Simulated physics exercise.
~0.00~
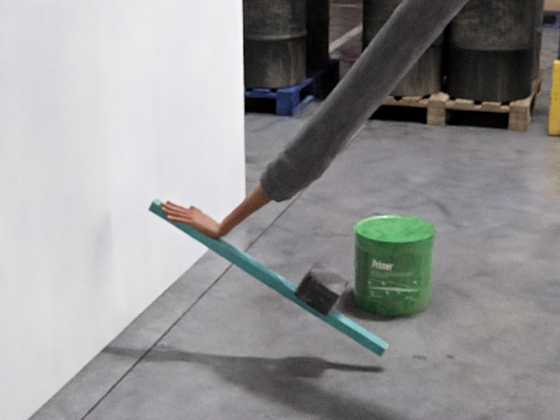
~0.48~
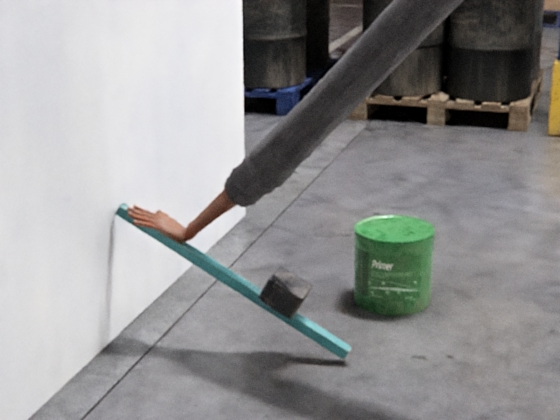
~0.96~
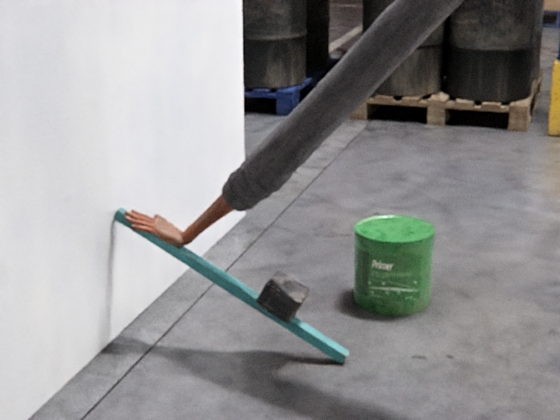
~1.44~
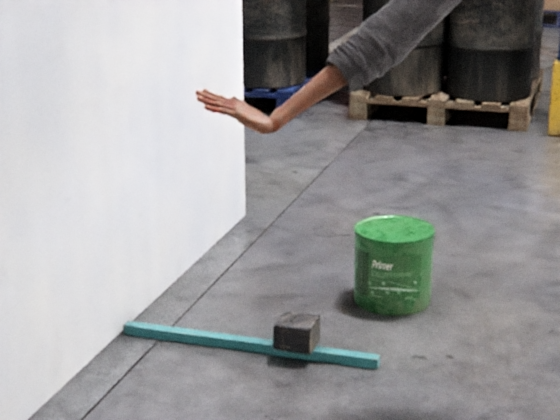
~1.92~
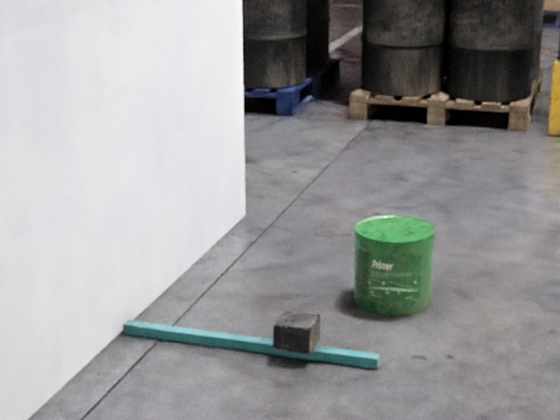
A turquoise pole, leaned against a white wall by a hand, slides down flat once released.
